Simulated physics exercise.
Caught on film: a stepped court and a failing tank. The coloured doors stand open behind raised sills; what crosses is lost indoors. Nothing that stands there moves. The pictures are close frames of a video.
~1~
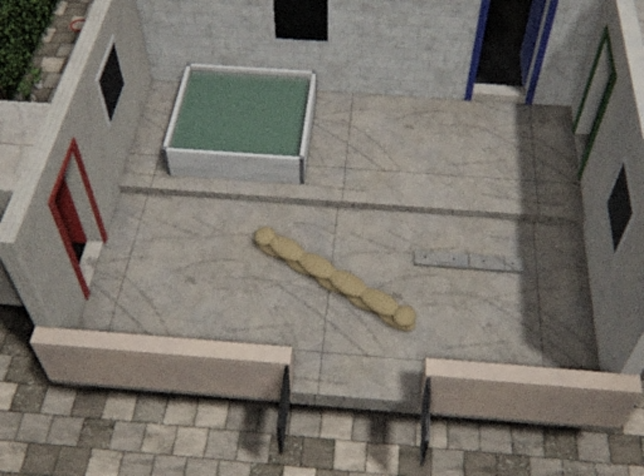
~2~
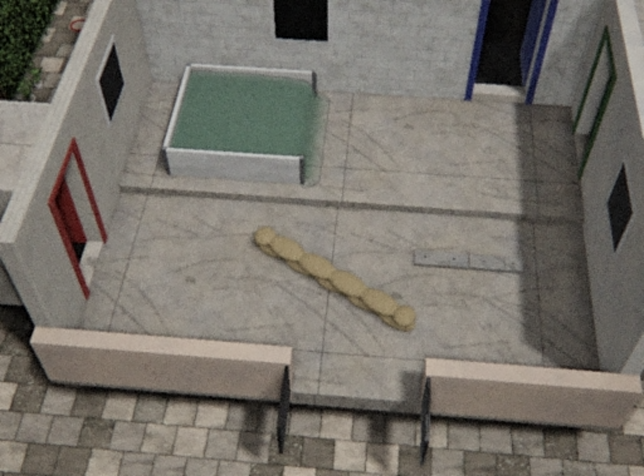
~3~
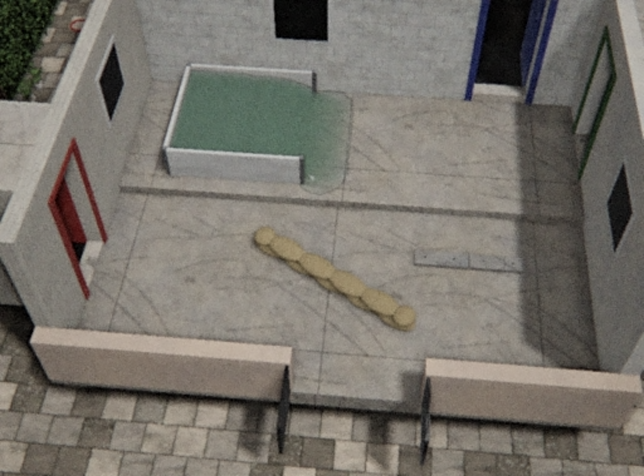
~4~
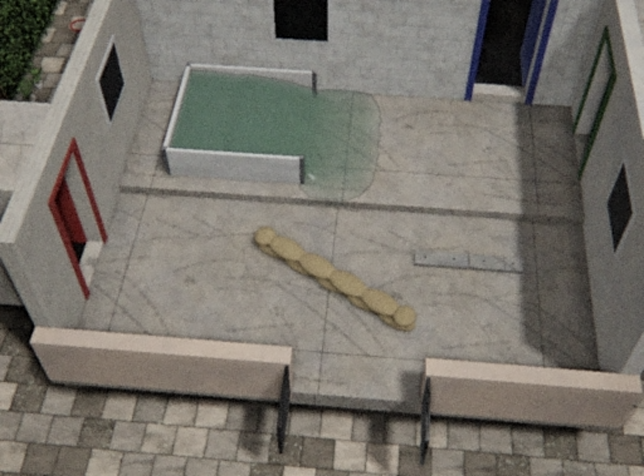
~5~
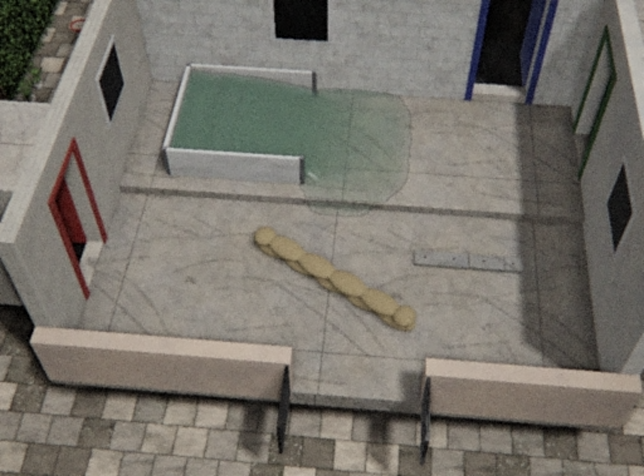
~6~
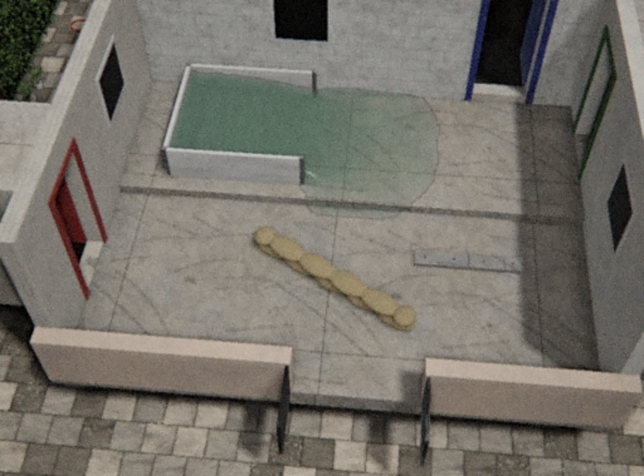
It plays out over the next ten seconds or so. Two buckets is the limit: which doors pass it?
In the end: The red door stays under that; the blue door stays under that; the green door takes more than that.
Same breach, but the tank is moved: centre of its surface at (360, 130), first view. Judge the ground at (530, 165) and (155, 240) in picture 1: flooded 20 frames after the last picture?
As listed: Flooded, dry.
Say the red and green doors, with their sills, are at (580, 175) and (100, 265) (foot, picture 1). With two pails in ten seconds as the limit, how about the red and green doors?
In short: Red door takes more; green door stays under.
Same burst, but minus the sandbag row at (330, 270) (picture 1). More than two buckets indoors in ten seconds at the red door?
The red door is under.
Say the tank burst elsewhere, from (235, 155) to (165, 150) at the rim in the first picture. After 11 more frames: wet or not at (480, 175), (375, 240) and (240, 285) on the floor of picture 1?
In turn: Free of water, clear, awash.
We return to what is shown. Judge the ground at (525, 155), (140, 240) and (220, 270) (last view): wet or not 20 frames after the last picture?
In that order: Wet, not flooded, no water.
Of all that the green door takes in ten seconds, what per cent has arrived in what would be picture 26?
Roughly 50 per cent.
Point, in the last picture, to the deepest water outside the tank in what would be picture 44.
Close to (589, 376).
A moment on, water covers 30 % of the floor; the red door not reached, the blue door wet at the sill, nothing in, the green door not reached.
Next, water covers 40 % of the floor; the red door not reached, the blue door wet at the sill, nothing in, the green door over two buckets in.
Then, water covers 50 % of the floor; the red door not reached, the blue door wet at the sill, nothing in, the green door far over two buckets in.
Later, water covers 60 % of the floor; the red door not reached, the blue door wet at the sill, nothing in, the green door far over two buckets in.
In the end, water covers 85 % of the floor; the red door wet at the sill, nothing in, the blue door wet at the sill, nothing in, the green door far over two buckets in.
